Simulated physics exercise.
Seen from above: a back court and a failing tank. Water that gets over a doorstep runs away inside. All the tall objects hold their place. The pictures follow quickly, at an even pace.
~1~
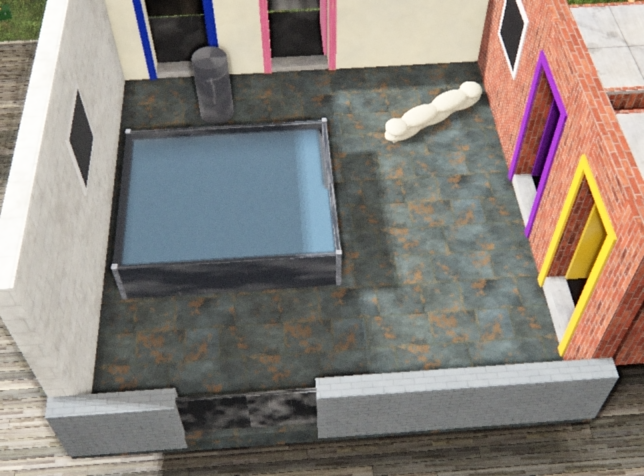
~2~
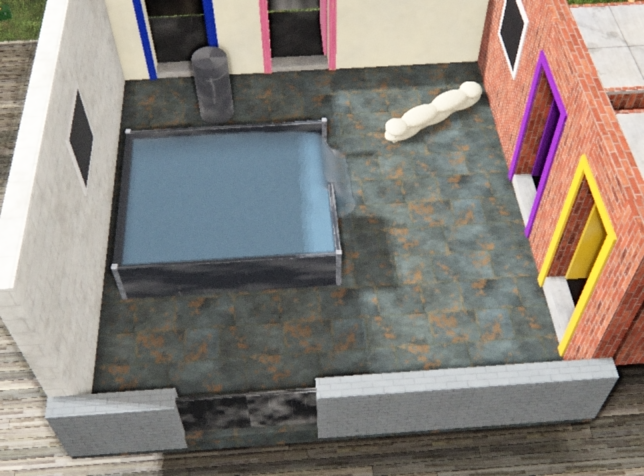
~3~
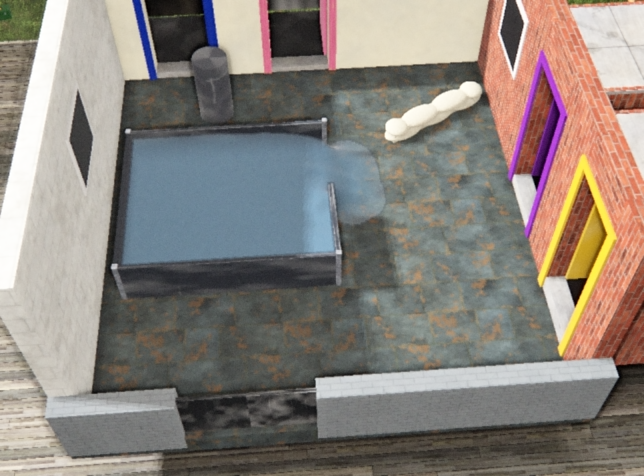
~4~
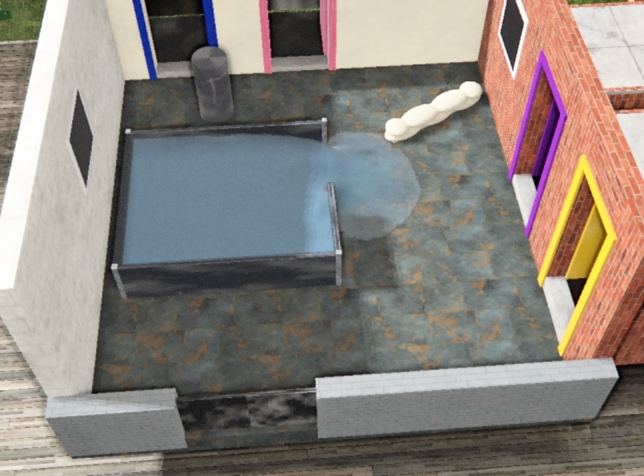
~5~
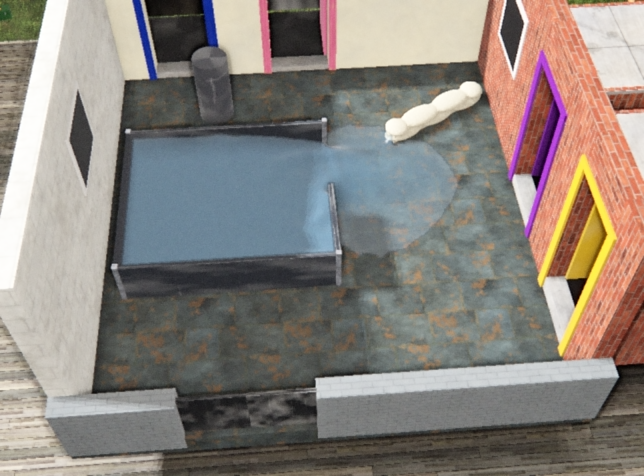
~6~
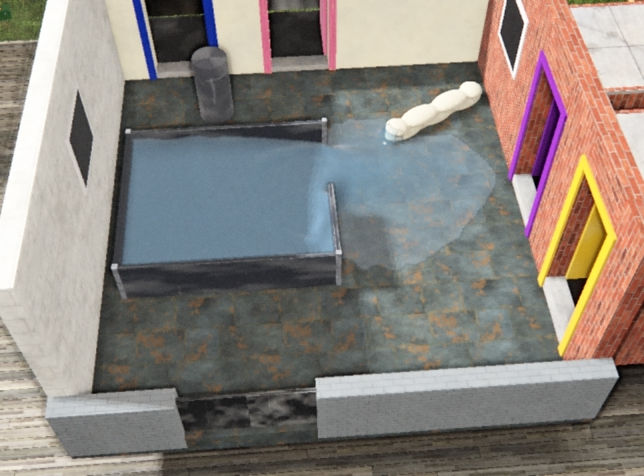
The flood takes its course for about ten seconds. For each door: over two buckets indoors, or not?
In the end: The purple door lets in a lot; the blue door admits no more than that; the pink door admits no more than that; the yellow door admits no more than that.
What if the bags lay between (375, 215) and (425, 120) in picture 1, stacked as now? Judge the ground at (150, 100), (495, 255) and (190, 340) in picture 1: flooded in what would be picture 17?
As listed: No water, under water, free of water.
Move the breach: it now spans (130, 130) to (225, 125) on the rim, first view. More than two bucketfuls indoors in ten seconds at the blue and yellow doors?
One by one: Blue floods; yellow stays under.
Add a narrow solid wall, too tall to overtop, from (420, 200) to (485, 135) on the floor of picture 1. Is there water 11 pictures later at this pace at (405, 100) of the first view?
Answer: Flooded.
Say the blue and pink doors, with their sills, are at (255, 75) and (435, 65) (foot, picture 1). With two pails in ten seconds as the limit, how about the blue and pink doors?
One by one: The blue door takes less, the pink door takes more.
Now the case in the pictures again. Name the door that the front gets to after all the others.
The one in blue.
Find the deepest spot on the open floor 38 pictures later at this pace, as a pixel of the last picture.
Roughly at (573, 391).
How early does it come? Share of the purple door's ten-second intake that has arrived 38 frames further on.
Some 90 per cent.
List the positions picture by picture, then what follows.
In the first frame, still water in the water tank at (228, 193).
In the second frame, the front is at (333, 152), out from the gap at (325, 173).
In the third frame, the front is at (379, 204), out from the gap at (325, 175).
In the fourth frame, the front is at (415, 188), out from the gap at (325, 176).
In the fifth frame, the front is at (450, 189), out from the gap at (325, 175).
In the sixth frame, the front is at (490, 177), out from the gap at (325, 175).
A moment on, water covers 25 % of the floor; the purple door under two buckets in, the blue door not reached, the pink door not reached, the yellow door not reached.
Next, water covers 35 % of the floor; the purple door over two buckets in, the blue door not reached, the pink door not reached, the yellow door wet at the sill, nothing in.
Then, water covers 45 % of the floor; the purple door far over two buckets in, the blue door not reached, the pink door wet at the sill, nothing in, the yellow door wet at the sill, nothing in.
Later, water covers 85 % of the floor; the purple door far over two buckets in, the blue door wet at the sill, nothing in, the pink door under two buckets in, the yellow door wet at the sill, nothing in.
In the end, water covers 95 % of the floor; the purple door far over two buckets in, the blue door wet at the sill, nothing in, the pink door under two buckets in, the yellow door wet at the sill, nothing in.
